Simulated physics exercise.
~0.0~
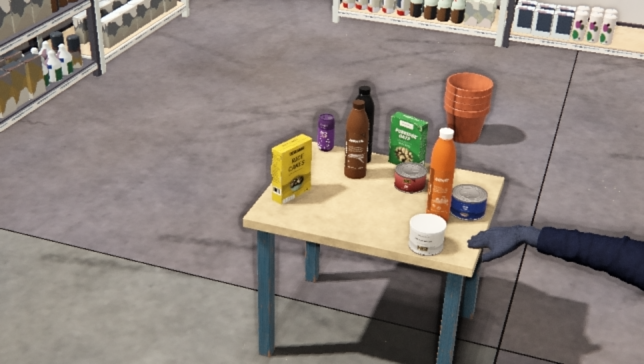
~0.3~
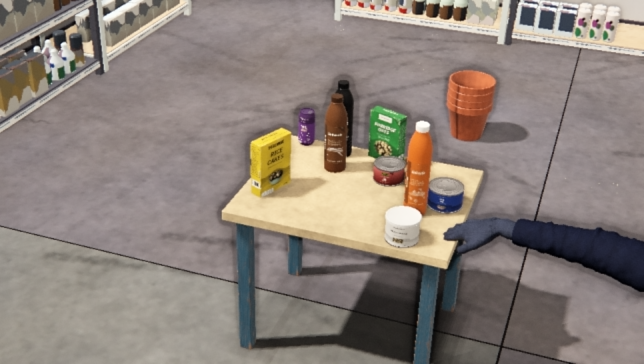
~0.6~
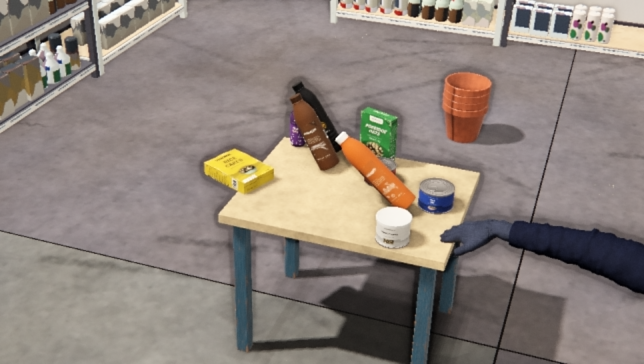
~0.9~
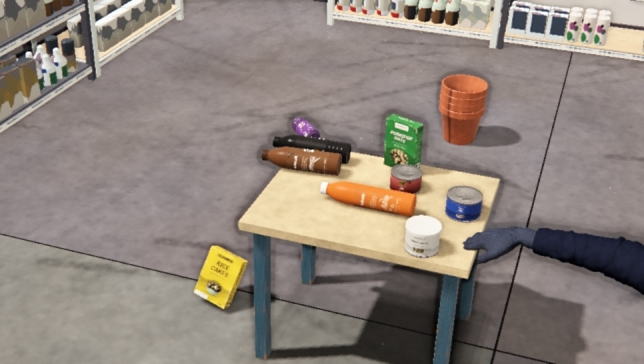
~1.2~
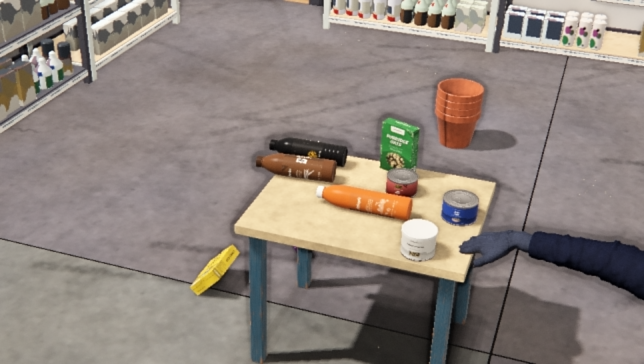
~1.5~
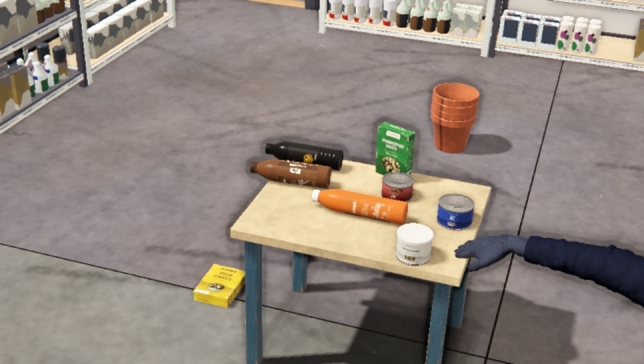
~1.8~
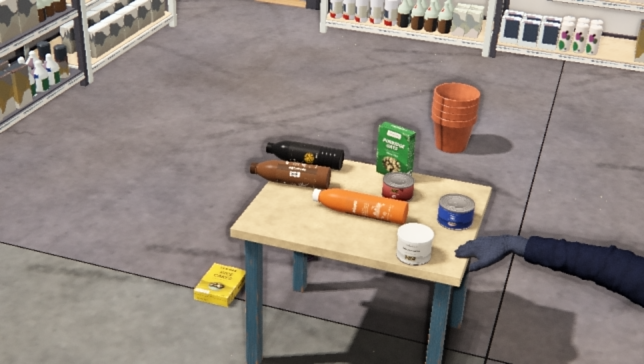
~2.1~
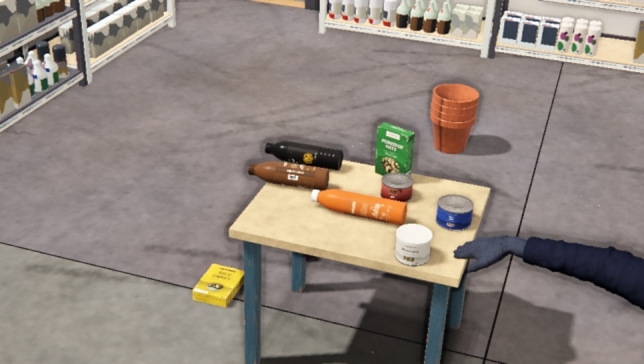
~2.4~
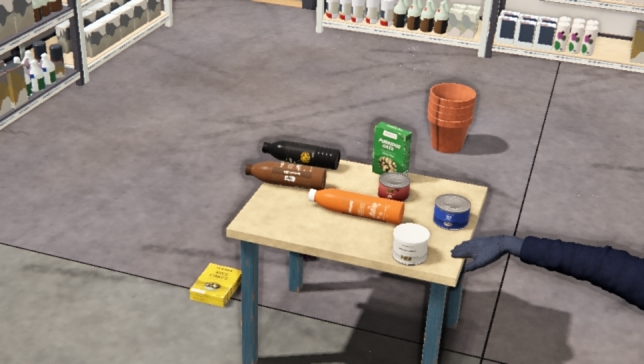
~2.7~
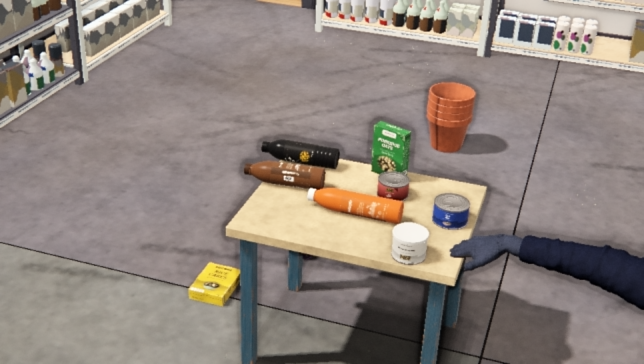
In a shop aisle, a gloved hand at the edge of a small table jerks it left and then back right, toppling the brown, black and orange bottles onto the tabletop, while a yellow packet and a purple can fall off and the green packet and tubs stay upright.
